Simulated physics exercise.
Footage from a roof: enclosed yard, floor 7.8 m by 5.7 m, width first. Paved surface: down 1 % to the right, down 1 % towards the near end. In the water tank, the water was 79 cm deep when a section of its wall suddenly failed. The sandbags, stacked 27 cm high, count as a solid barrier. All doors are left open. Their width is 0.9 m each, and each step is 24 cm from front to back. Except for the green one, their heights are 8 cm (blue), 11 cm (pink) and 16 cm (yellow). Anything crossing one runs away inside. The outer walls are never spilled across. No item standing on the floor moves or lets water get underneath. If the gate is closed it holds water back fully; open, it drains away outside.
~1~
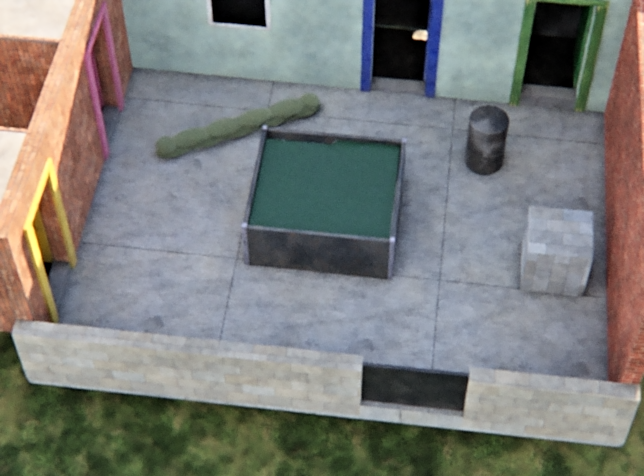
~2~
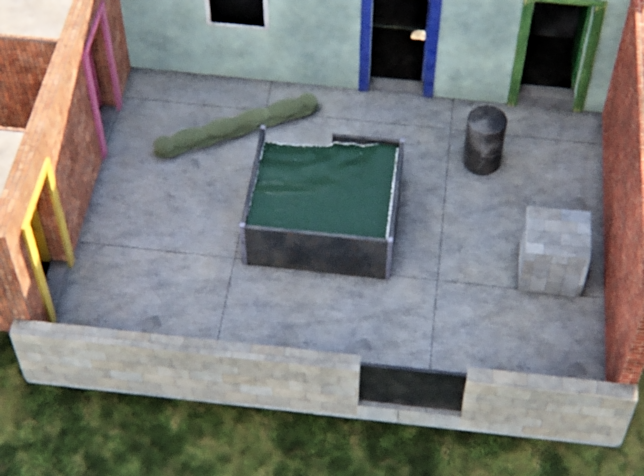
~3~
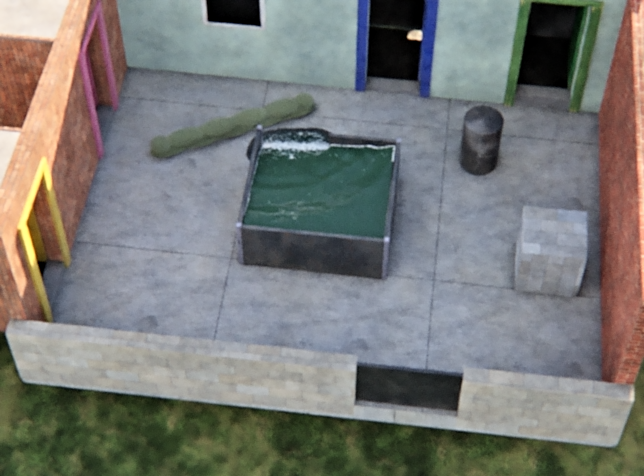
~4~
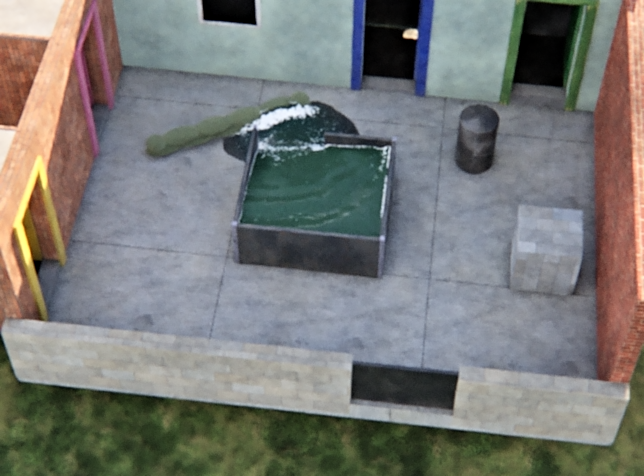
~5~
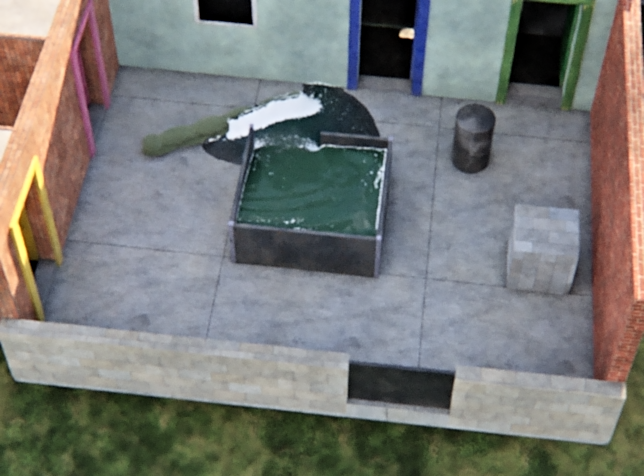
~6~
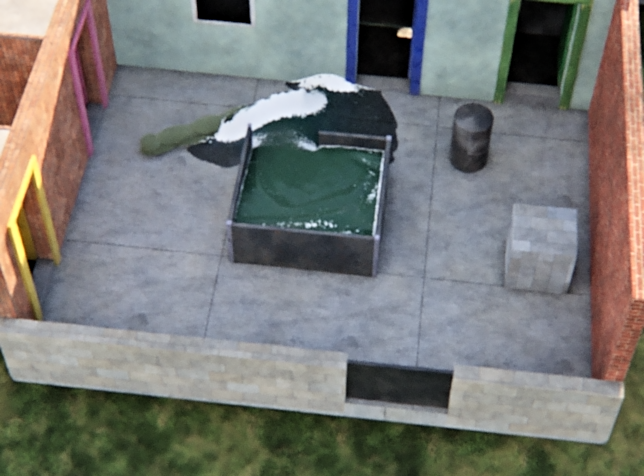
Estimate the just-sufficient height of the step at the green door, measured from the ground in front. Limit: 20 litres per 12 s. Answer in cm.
I would say 12 cm.
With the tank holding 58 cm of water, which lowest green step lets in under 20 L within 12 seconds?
The step needs to be some 9.0 cm.
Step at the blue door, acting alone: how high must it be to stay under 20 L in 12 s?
Blue: 24 cm.
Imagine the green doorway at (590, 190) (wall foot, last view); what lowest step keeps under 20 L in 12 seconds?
You'd want it roughly 12.5 cm high.
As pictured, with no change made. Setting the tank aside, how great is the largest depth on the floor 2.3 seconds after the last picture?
About 33 cm.
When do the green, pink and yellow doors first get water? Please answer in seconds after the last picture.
Arrival: Green 1.0 s, pink 1.6 s, yellow 1.8 s.
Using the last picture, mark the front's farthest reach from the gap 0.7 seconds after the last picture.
(475, 104).
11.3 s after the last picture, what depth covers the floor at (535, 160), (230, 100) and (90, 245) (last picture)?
In order: Around 6, 4 and 3 cm.
Then, 0.7 s after the last picture water covers 15 % of the floor, deepest (53 cm) near (270, 125); it has not reached the green door.
Then, 2.3 s after the last picture water covers 50 % of the floor, deepest (33 cm) near (269, 133); 7 cm at the green door, 0 litres in over its 24 cm step.
Then, 11.3 s after the last picture water covers 95 % of the floor, deepest (20 cm) near (589, 414); 8 cm at the green door, 0 litres in over its 24 cm step.
At the green door as built, the water peaked near 14 cm, 4.9 s after the last picture.
Run again over the same 12 s with other heights there, 36 litres in over 10 cm, 14 litres over 13.5 cm. The limit of 20 litres is kept from about 12 cm up.
